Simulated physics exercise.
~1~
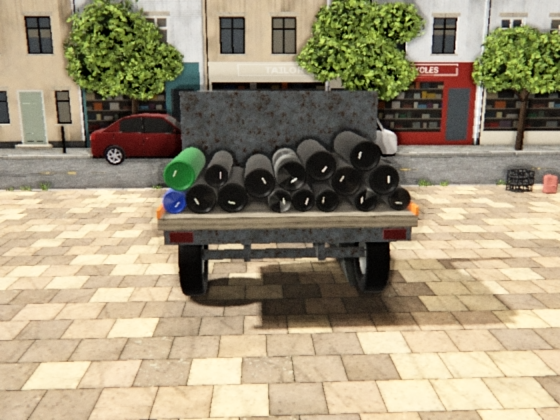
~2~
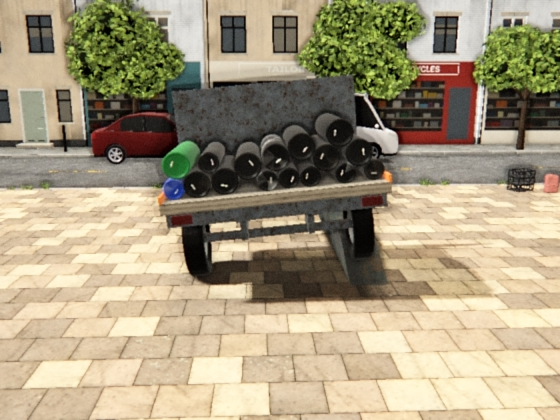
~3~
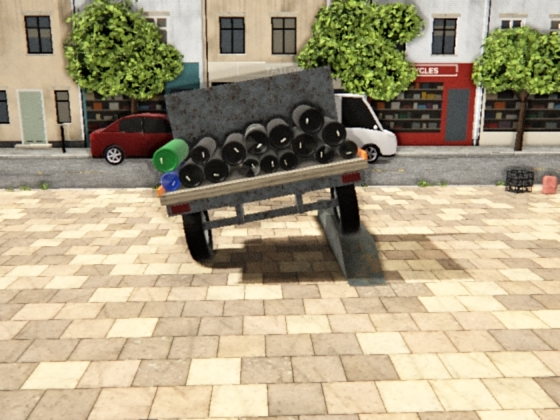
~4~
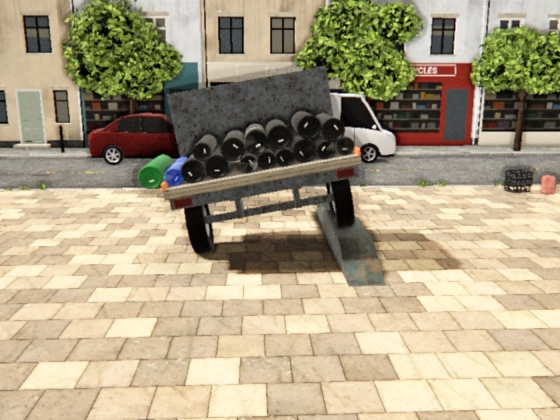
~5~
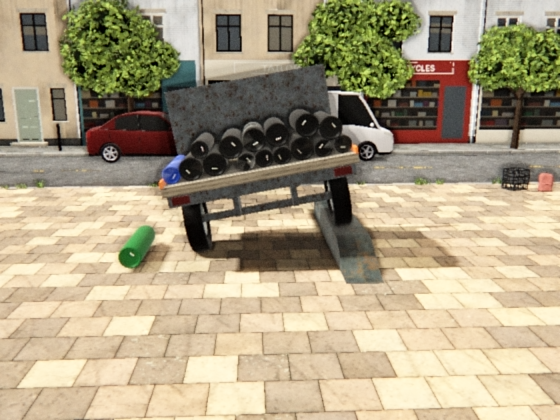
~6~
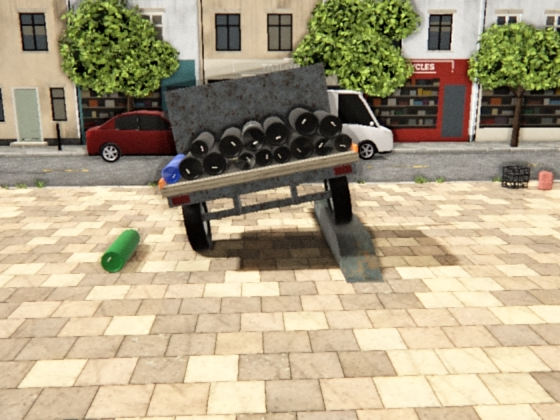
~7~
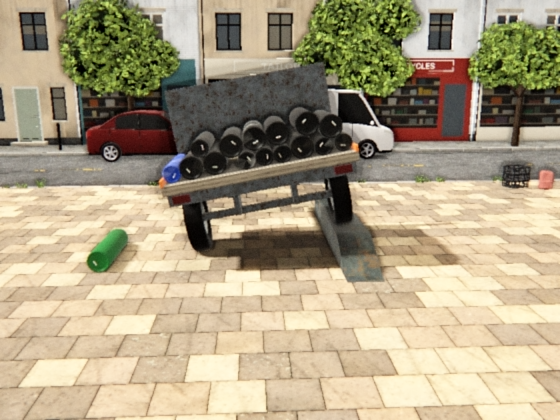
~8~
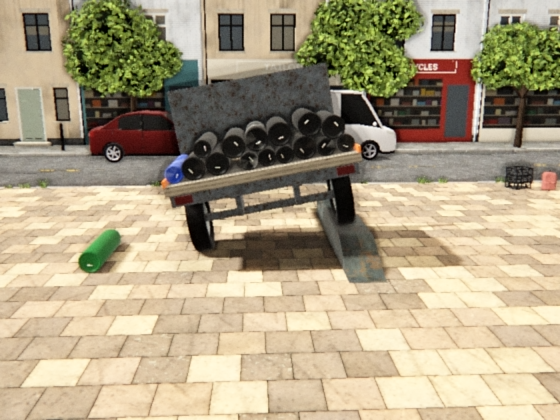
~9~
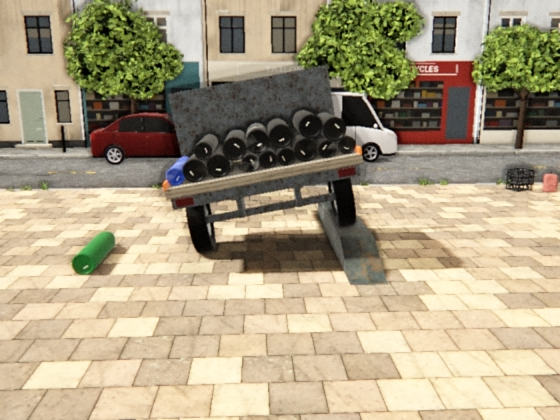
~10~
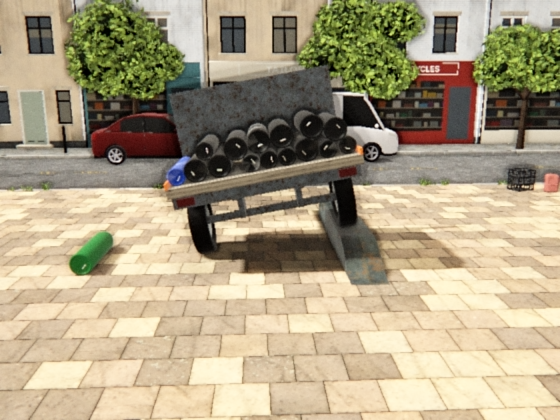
The video shows a flat trailer stacked with dark cylinders, one green and one blue, tilting to the left as its right side rises; the green cylinder drops off the left side and rolls a short way across the paving, while the blue one stays aboard the leaning deck.
